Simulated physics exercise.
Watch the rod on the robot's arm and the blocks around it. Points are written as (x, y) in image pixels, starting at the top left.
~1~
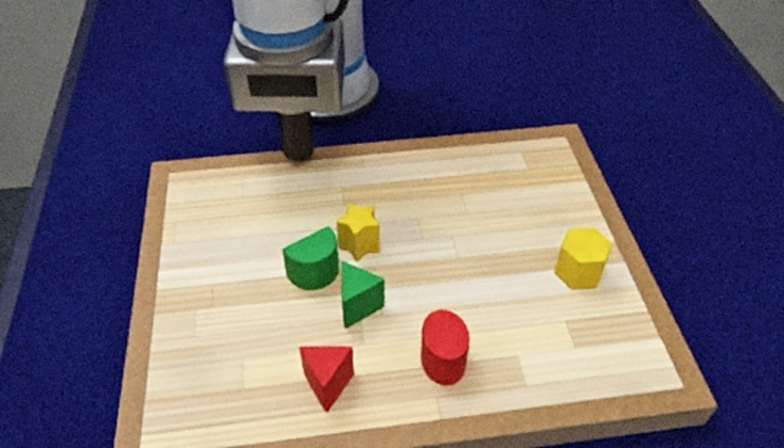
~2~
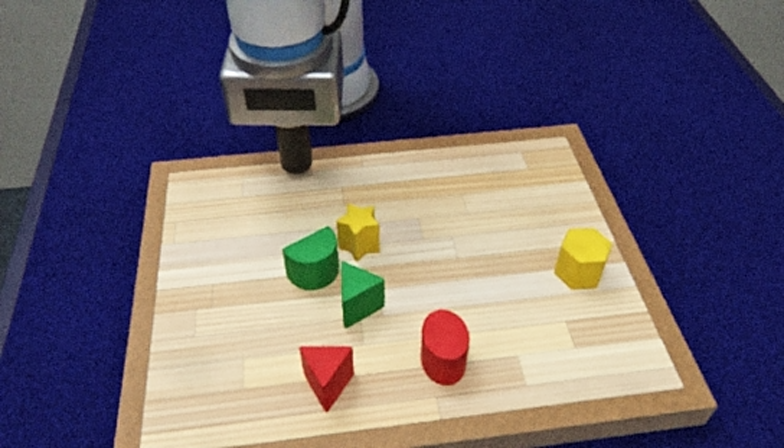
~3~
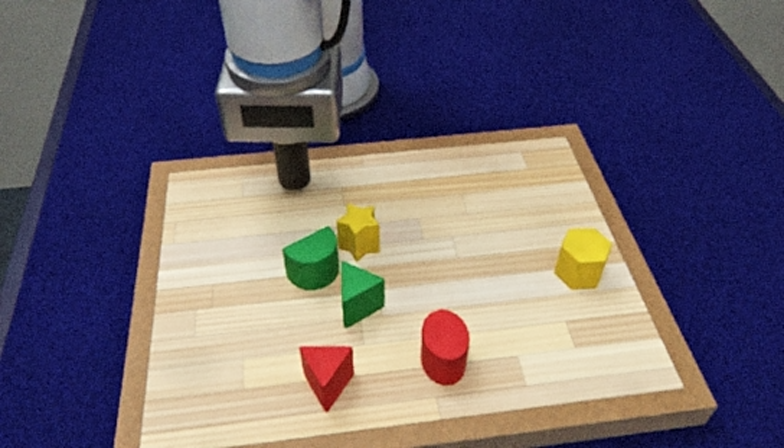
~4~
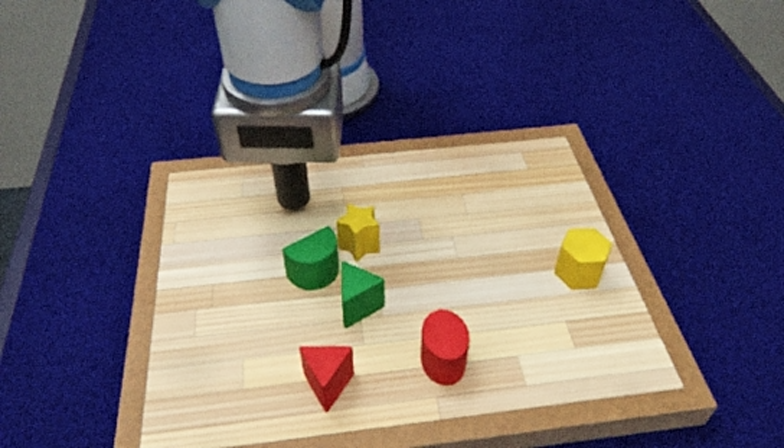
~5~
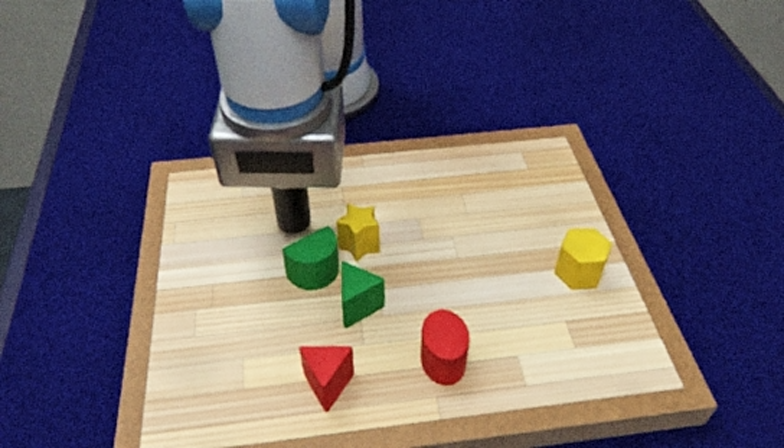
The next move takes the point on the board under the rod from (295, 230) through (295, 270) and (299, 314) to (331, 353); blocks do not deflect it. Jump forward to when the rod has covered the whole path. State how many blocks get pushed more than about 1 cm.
There will be one block displaced.
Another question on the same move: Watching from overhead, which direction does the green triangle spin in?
It turns round clockwise.
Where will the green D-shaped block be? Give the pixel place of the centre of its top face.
Located at (329, 265).
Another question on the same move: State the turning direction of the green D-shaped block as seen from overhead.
From above, counter-clockwise.
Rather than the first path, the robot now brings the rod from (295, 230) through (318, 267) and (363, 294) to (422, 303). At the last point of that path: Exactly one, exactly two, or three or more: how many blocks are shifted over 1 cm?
Answer: Two blocks.
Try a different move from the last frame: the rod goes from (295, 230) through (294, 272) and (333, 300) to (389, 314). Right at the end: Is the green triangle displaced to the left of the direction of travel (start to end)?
Final answer: Yes.
On the path given first. One third of the way, rod at (294, 263); green D-shaped block at (319, 256), turned 30° anticlockwise.
Two thirds of the way, rod at (298, 307); green D-shaped block at (328, 264), turned 65° anticlockwise; green triangle at (361, 280), turned 15° clockwise.
At the end, rod at (331, 346); green D-shaped block at (329, 265), turned 70° anticlockwise; red triangle in place; green triangle at (361, 280), turned 20° clockwise.
